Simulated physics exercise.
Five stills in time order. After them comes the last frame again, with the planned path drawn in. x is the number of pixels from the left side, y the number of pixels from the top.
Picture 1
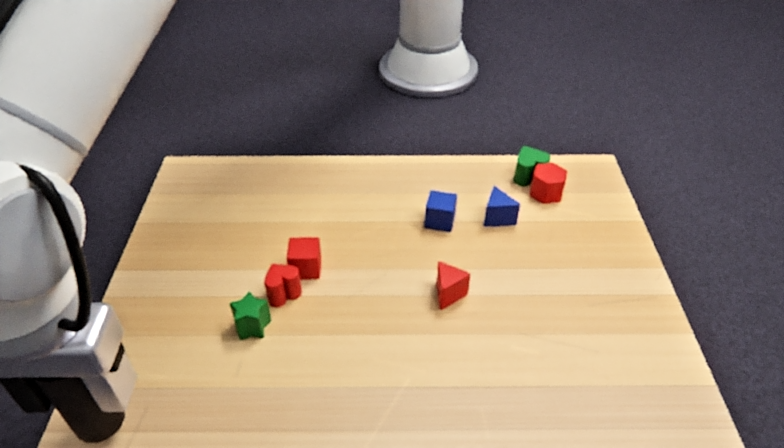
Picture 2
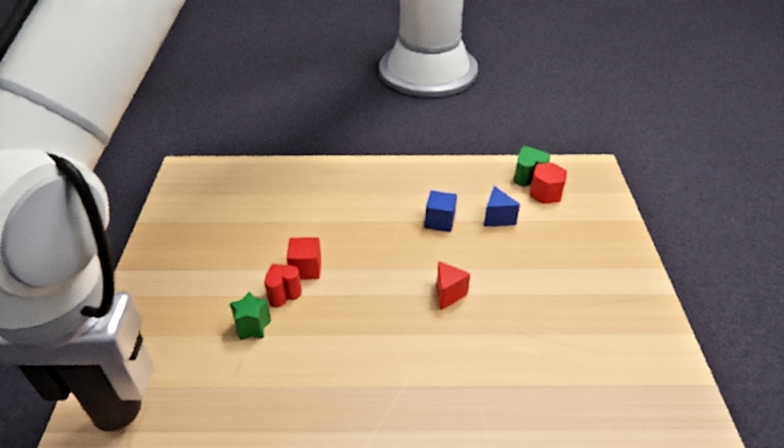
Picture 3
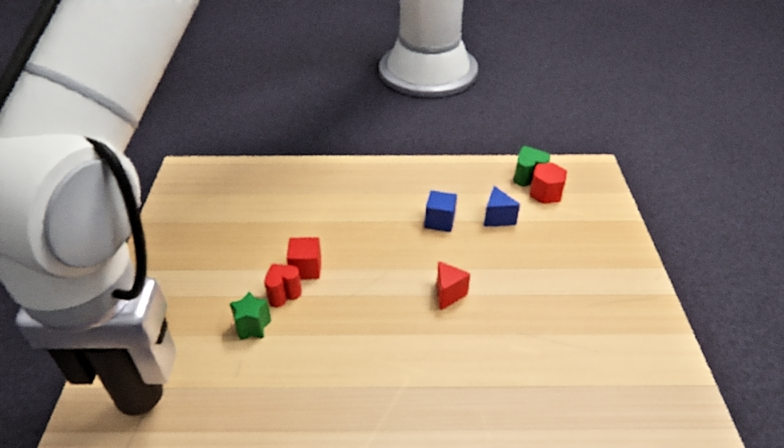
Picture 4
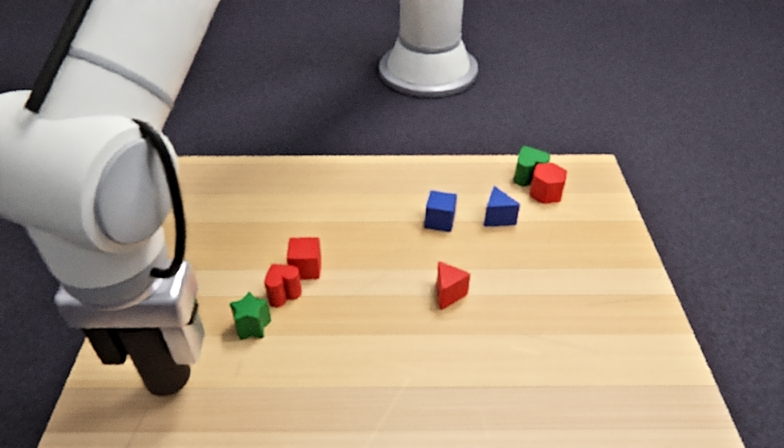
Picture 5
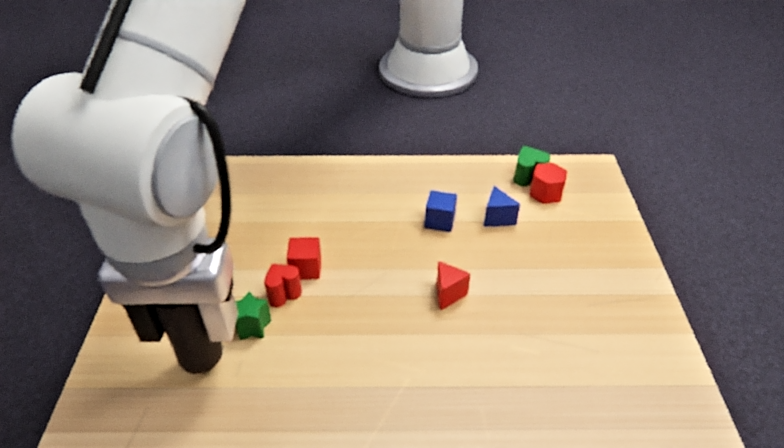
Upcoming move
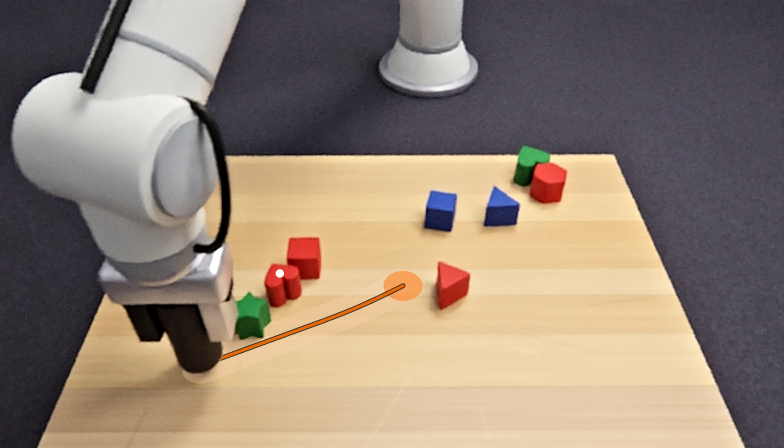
A white robot arm with a dark rod moved from the lower left of a wooden table up and to the right, nearing a green star, while the scattered red, green and blue blocks stayed still.
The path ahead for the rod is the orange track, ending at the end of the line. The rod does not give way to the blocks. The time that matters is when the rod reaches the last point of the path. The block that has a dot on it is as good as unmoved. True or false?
The statement is incorrect.
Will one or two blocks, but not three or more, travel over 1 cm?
I expect so.
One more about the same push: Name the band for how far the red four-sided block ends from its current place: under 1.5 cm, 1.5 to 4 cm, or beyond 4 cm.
The red four-sided block ends up very close, under 1.5 cm away.
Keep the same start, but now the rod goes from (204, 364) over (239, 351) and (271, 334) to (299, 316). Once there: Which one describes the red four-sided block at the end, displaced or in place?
It shifts position.
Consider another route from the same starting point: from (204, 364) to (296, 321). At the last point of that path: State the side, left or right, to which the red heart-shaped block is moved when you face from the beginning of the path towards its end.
Left-hand side.
The drawn path runs from (204, 364) over (277, 338) and (344, 313) to (403, 286); the dot is on the red heart-shaped block.
On the path given first. One third of the way, rod (276, 329); green star-shaped block (273, 289), turned 75° anticlockwise; red heart-shaped block (281, 263); red four-sided block (304, 244).
Two thirds of the way, rod (344, 304); green star-shaped block (278, 286), turned 100° anticlockwise; red heart-shaped block (281, 262); red four-sided block (304, 244), turned 15° clockwise.
At the end, rod (403, 277); green star-shaped block (278, 286), turned 100° anticlockwise; red heart-shaped block (281, 262); red four-sided block (304, 244), turned 15° clockwise; red triangle not moved.
